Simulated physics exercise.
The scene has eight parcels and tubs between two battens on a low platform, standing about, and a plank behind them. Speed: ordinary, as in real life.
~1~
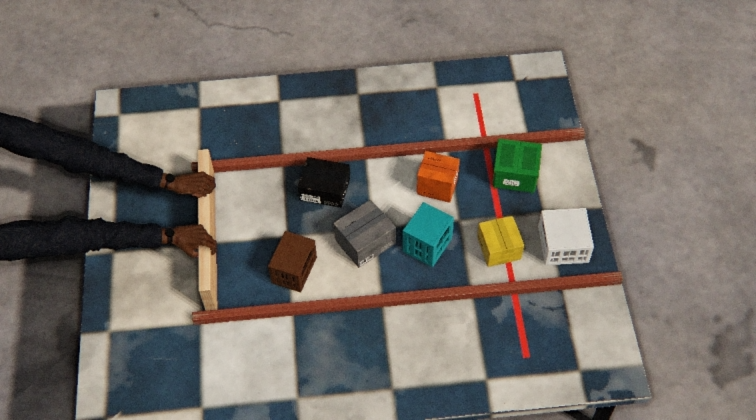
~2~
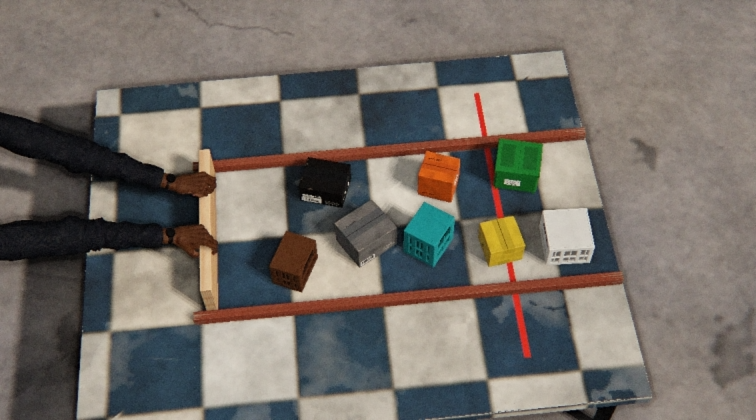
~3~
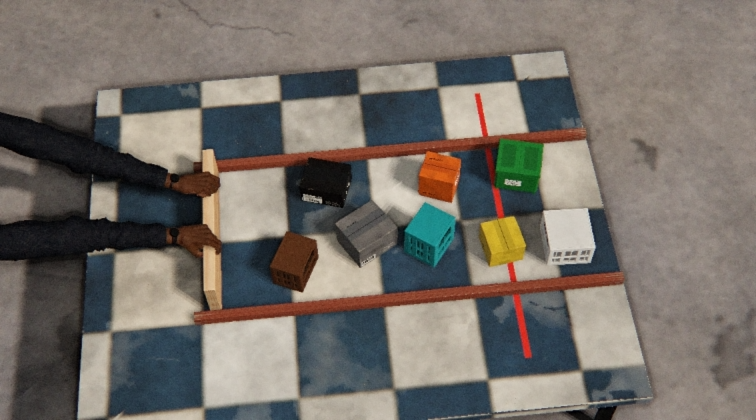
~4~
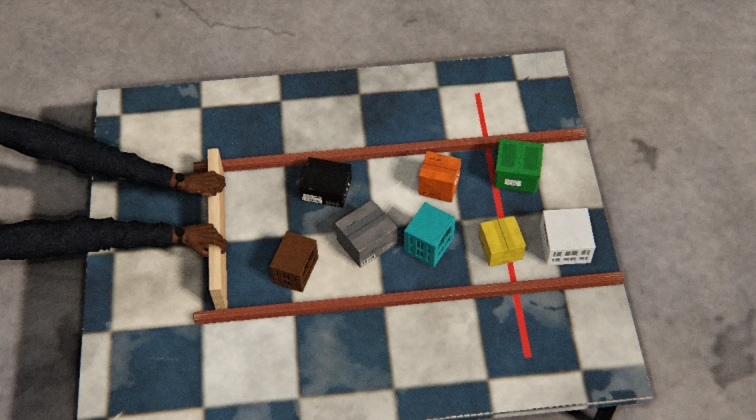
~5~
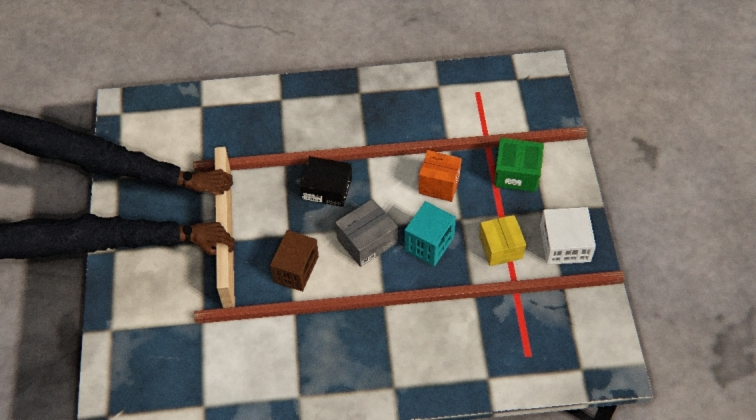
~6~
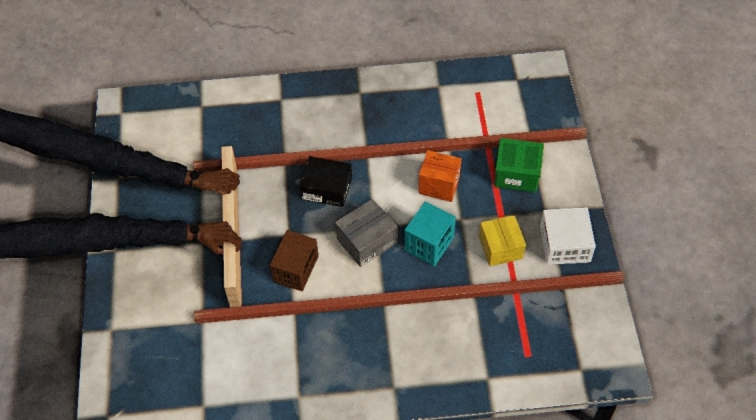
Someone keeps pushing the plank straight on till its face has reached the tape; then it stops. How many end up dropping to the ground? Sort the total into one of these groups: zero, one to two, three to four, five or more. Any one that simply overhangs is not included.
It goes in the group one to two.
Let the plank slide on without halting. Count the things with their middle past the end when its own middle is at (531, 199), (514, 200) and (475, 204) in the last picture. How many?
The counts would come out as 3, 2 and 0.
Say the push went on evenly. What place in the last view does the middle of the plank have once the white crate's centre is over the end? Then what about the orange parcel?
About (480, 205), and (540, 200) for the other.
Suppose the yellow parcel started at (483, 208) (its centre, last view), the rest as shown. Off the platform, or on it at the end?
Put there, it simply holds its spot.
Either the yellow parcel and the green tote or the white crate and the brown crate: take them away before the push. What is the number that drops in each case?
That makes 0 fallen, then 0 fallen in the other try.
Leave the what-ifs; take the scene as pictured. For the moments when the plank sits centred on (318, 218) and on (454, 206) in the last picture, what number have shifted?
Tally at point one: 3; at point two: 8.
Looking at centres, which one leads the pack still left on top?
The green tote.
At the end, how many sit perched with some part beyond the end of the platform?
I'd say 2 of them.
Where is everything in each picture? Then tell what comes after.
The first frame shows white crate (565, 237); green tote (517, 167); yellow parcel (500, 241); plank (207, 229); tape (499, 215).
The second frame shows green tote (518, 166); orange parcel (439, 177).
The third frame shows yellow parcel (502, 241); grey box (366, 234).
The fourth frame shows white crate (567, 237); brown crate (295, 262).
The fifth frame shows green tote (519, 166); black parcel (326, 181).
The sixth frame shows white crate (567, 236); green tote (519, 166); yellow parcel (502, 241); plank (231, 226); tape (501, 214).
A little later, none off yet; white crate at rest near (567, 236); green tote at rest near (519, 166); yellow parcel at rest near (502, 241).
Next, none off yet; white crate at rest near (567, 236); green tote at rest near (519, 166); yellow parcel shifted a little near (520, 240).
When it is over, the number that fall off is one or two; down, white crate.
